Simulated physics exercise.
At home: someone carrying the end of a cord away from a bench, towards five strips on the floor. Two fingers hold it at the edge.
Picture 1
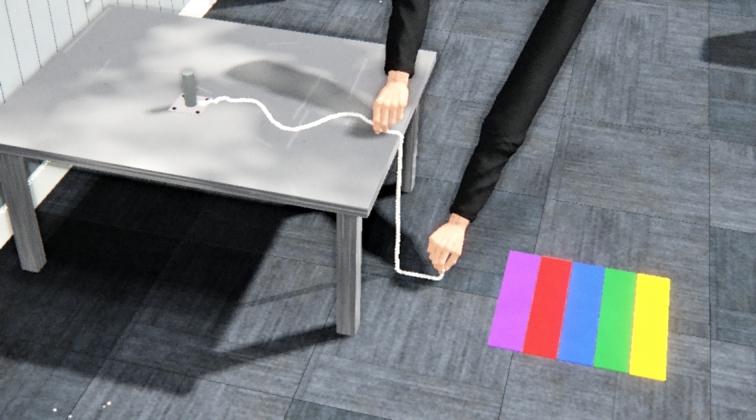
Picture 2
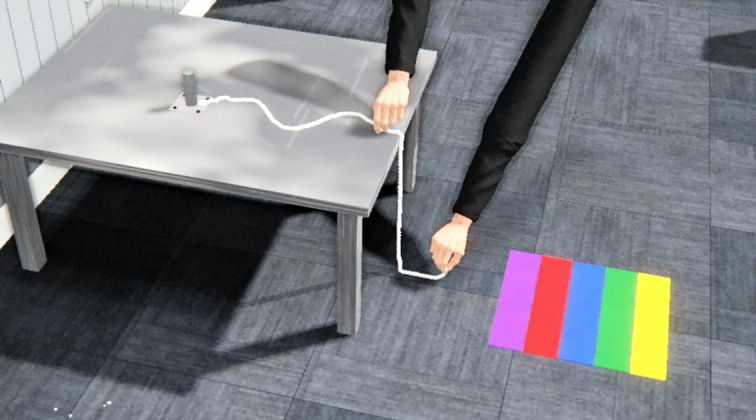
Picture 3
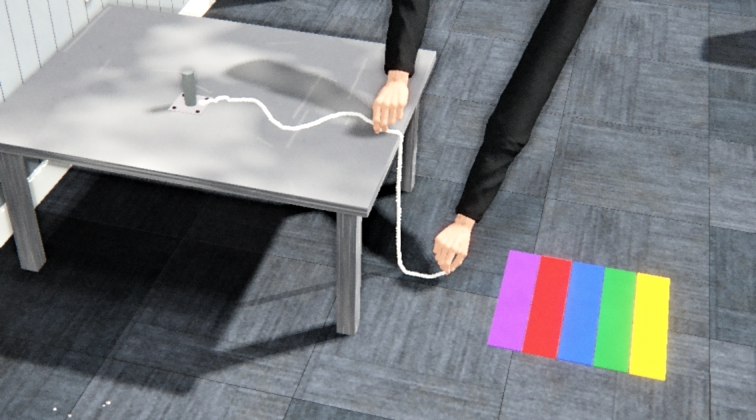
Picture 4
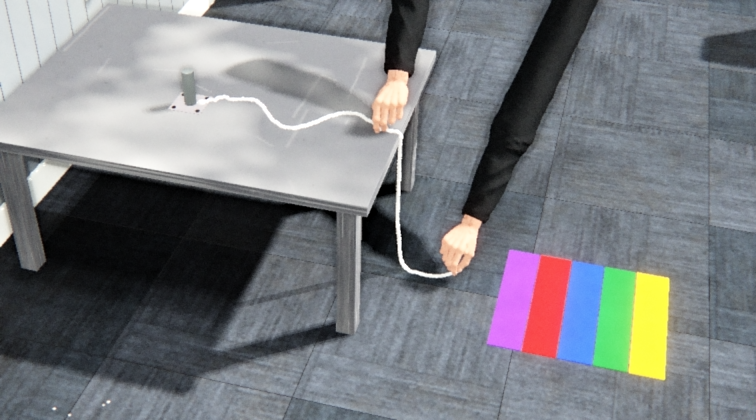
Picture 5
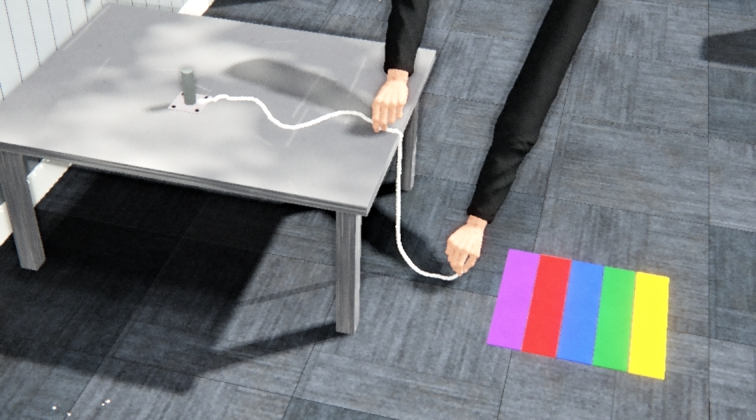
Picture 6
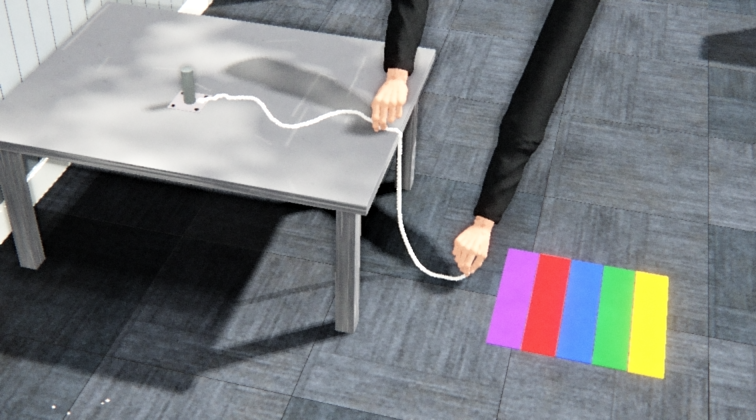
The clip shows one hand pinning a white cord at the edge of a gray table while another hand slowly draws its hanging end a short way right, near five colored strips on the floor, and the cord's bend gradually rounds.
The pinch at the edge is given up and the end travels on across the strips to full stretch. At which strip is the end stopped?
The end stops over the green strip.
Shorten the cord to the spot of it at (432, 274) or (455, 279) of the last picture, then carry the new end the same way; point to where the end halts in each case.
Try by try, around (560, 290) and (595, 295).
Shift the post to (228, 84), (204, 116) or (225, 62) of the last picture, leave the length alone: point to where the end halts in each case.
About (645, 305), (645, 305) and (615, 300).
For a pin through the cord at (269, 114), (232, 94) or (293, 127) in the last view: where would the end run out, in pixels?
In that order: (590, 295), (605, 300) and (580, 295).
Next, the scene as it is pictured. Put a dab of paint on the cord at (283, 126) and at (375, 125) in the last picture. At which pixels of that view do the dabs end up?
About (316, 121), and the other about (420, 152).
A little later, end near (560, 289); over red.
Next, end near (596, 296); over blue.
When it is tight, end near (618, 300); over green. It gets as far as the green strip.
